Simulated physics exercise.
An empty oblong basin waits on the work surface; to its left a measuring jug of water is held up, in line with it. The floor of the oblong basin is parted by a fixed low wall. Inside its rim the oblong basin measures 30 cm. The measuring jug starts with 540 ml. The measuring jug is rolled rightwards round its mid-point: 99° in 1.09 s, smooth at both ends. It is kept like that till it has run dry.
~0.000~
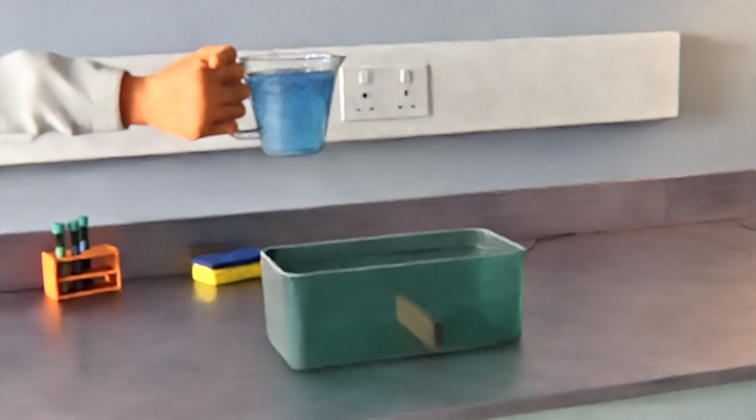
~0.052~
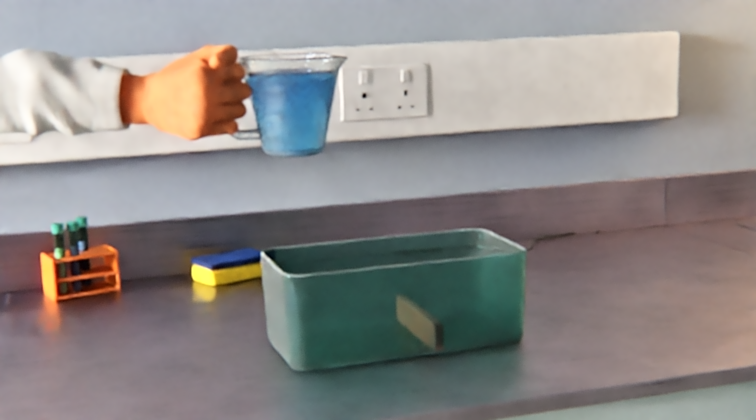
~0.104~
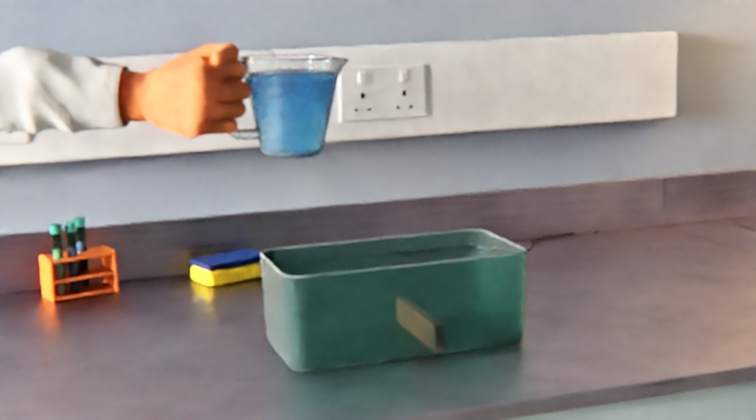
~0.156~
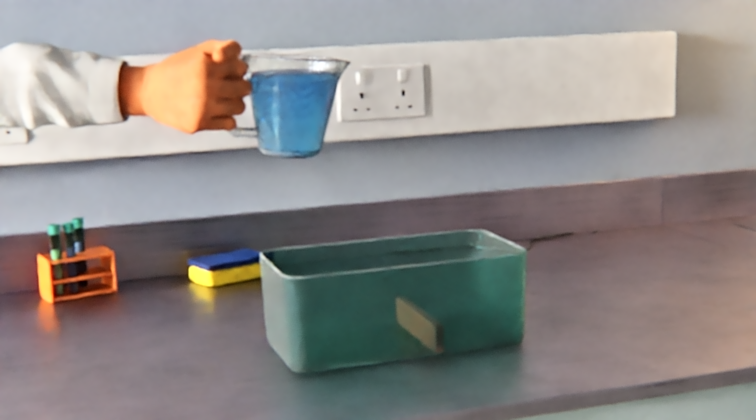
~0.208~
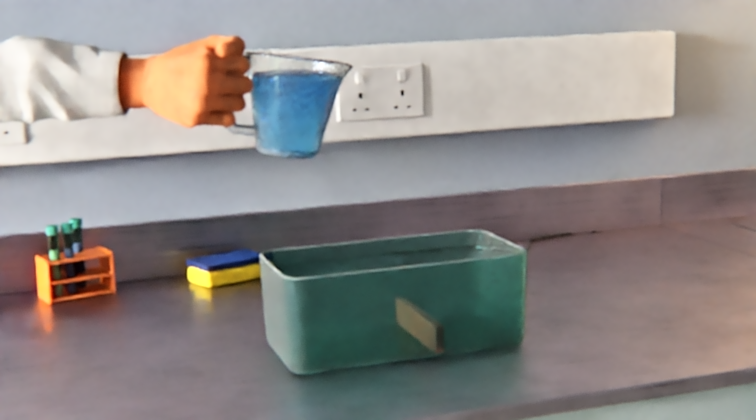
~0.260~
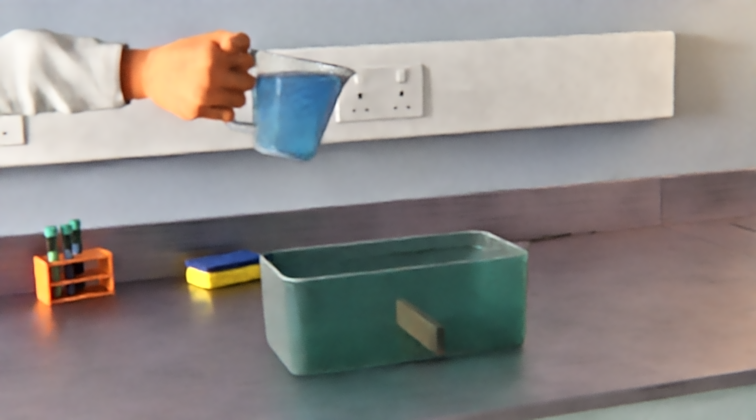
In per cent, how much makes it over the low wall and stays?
About 56 per cent.
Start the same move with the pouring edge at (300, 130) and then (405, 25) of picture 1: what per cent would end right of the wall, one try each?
In turn about 10 and 55 per cent.
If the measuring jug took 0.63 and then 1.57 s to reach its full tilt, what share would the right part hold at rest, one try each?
First 40, then 65 per cent.
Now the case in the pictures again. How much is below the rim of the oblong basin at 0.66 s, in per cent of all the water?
Near 5 in a hundred.
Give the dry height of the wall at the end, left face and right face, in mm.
Some 26 mm on the left and 14 mm on the right.
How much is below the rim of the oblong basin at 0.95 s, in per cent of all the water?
Near 58 in a hundred.
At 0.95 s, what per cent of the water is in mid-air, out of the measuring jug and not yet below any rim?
Some 26 per cent.
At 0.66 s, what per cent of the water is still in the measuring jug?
About 72 per cent.
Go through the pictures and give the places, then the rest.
The first picture shows tilt 0°; pouring edge (346, 55); surface from (247, 74) to (332, 69); the oblong basin's rim runs from (272, 264) to (504, 240); the wall's top is at (418, 309).
The second picture shows tilt 1°; pouring edge (347, 56); surface from (246, 75) to (333, 70).
The third picture shows tilt 2°; pouring edge (348, 58); surface from (248, 74) to (333, 71).
The fourth picture shows tilt 5°; pouring edge (350, 61); surface from (249, 74) to (336, 72).
The fifth picture shows tilt 9°; pouring edge (352, 65); surface from (251, 74) to (339, 73).
The sixth picture shows tilt 13°; pouring edge (356, 71); surface from (254, 76) to (343, 74).
By 0.66 s the tilt is 65° and 71 per cent is still to pour, 2 is left of the wall and 4 right of it.
By 0.95 s the tilt is 95° and 18 per cent is still to pour, 14 is left of the wall and 44 right of it.
By 1.26 s the tilt is 99° and 0 per cent is still to pour, 40 is left of the wall and 56 right of it.
By 1.59 s the tilt is 99° and 0 per cent is still to pour, 42 is left of the wall and 56 right of it.
At rest 42 per cent lies left of the wall, 56 right of it and 2 outside.
